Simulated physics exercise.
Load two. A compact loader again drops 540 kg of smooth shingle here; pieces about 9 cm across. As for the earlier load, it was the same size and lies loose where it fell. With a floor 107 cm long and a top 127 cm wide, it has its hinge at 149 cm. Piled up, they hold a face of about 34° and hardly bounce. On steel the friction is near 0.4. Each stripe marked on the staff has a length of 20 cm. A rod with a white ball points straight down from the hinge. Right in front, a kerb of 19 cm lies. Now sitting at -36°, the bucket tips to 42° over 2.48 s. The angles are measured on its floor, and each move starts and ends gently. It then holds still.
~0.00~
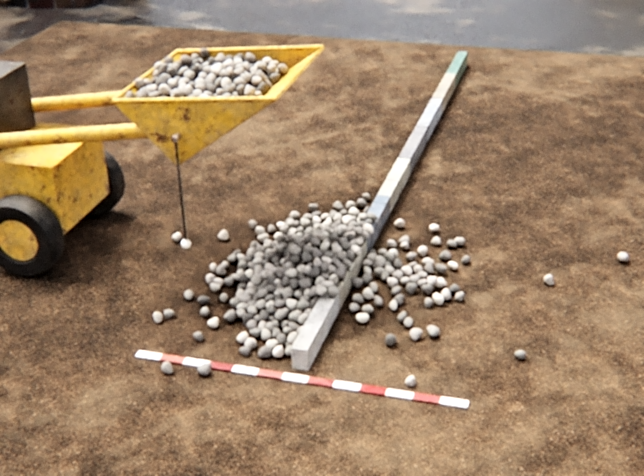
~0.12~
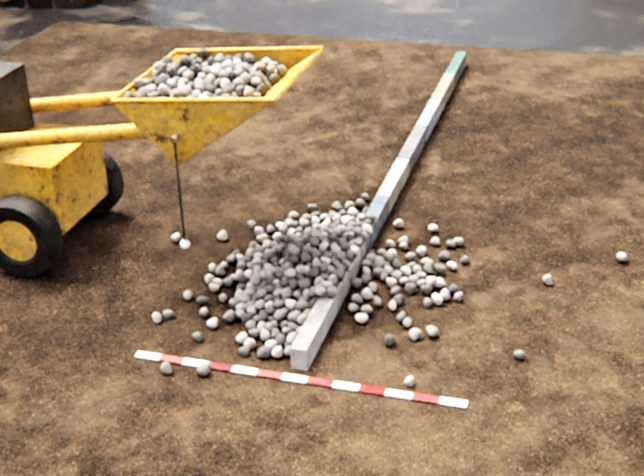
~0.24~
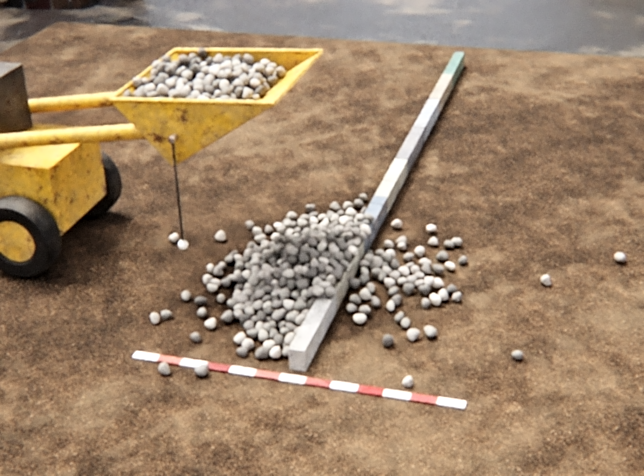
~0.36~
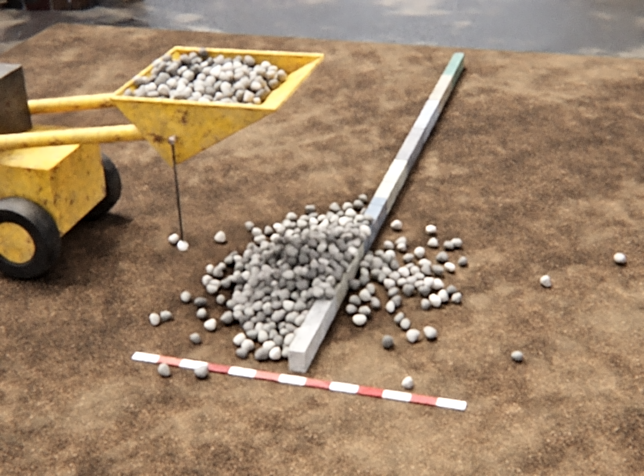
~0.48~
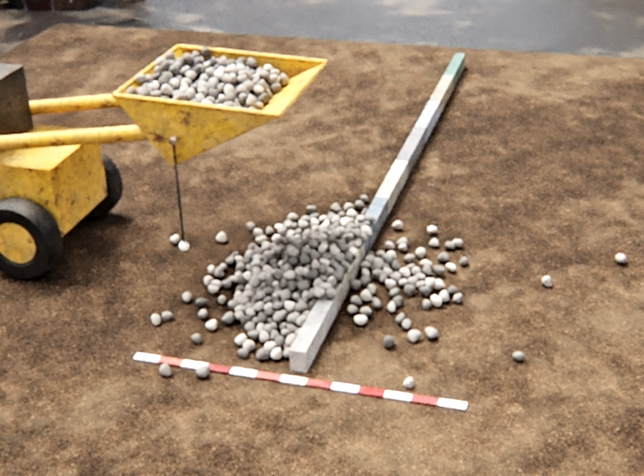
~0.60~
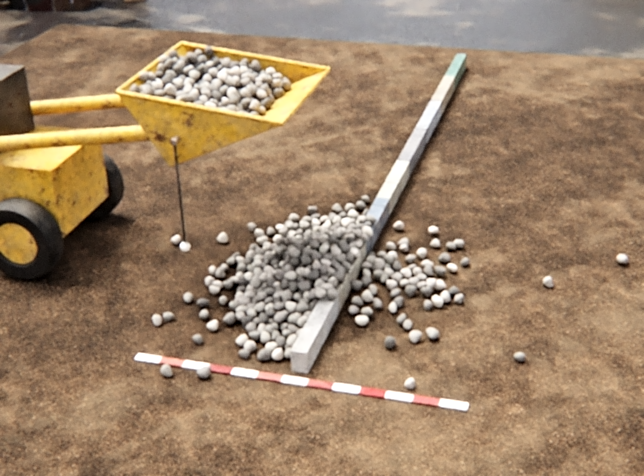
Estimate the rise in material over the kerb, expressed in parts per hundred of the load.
Close to 48 parts in a hundred.
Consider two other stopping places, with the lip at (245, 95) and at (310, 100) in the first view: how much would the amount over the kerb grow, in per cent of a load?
Case one about 15 %, case two about 85 %.
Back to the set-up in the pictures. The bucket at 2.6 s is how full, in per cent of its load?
It holds some 10 percent.
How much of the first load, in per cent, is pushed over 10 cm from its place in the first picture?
Close to 20 in a hundred of them.
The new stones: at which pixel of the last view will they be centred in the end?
Roughly at (338, 265) in the last picture.
After 1.9 s the floor is at 30°; in per cent of one load, 86 in the bucket, 101 on this side of the kerb, 13 over the kerb; the foremost stones are at (494, 296).
After 2.6 s the floor is at 42°; in per cent of one load, 8 in the bucket, 153 on this side of the kerb, 39 over the kerb; the foremost stones are at (495, 293).
After 2.9 s the floor is at 42°; in per cent of one load, 0 in the bucket, 144 on this side of the kerb, 56 over the kerb; the foremost stones are at (514, 305).
After 5.7 s the floor is at 42°; in per cent of one load, 0 in the bucket, 139 on this side of the kerb, 61 over the kerb; the foremost stones are at (539, 304). Net gain over the kerb, 48.
